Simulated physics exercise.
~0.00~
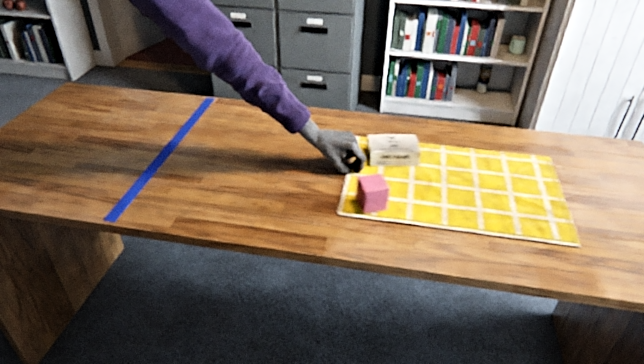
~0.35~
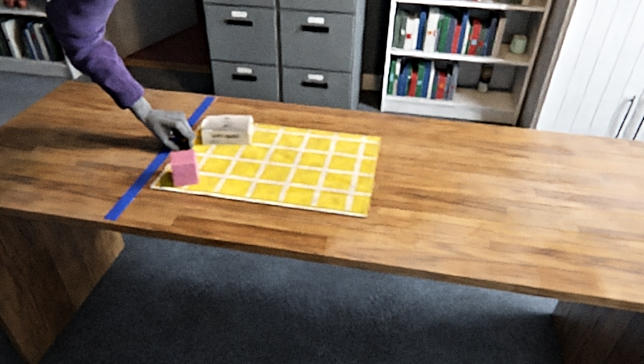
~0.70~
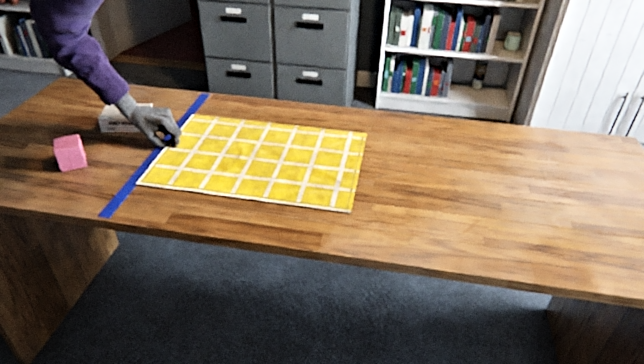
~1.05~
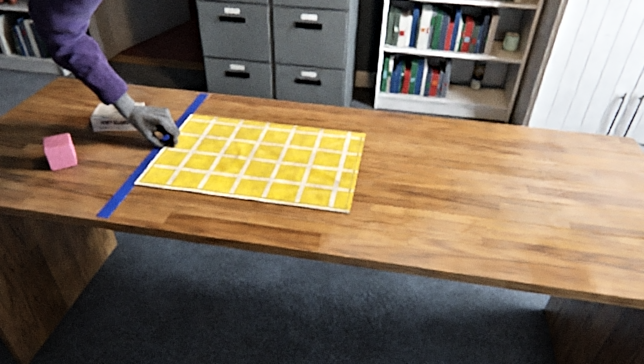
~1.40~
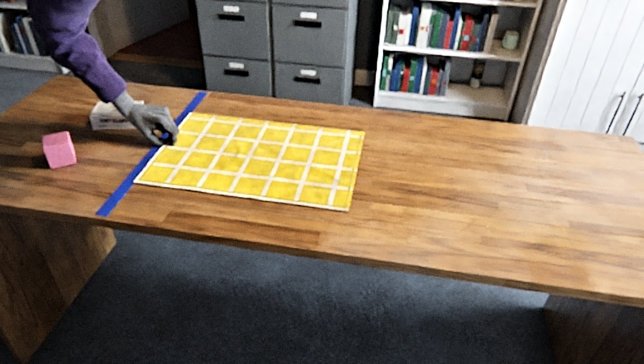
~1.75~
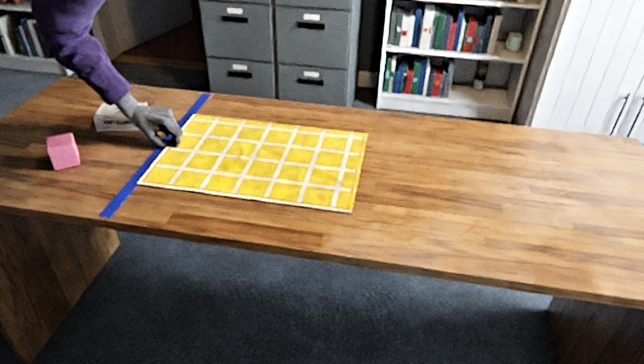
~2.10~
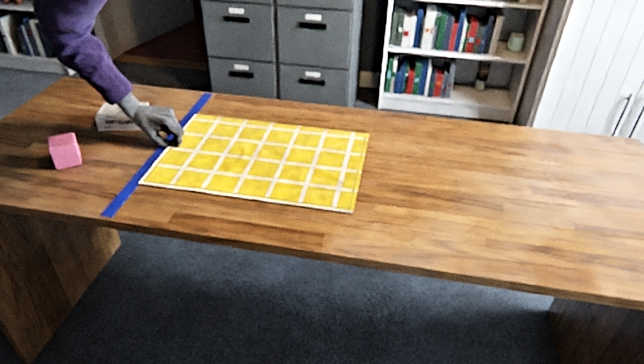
A yellow mat is pulled left to blue tape, and both blocks slide off it.
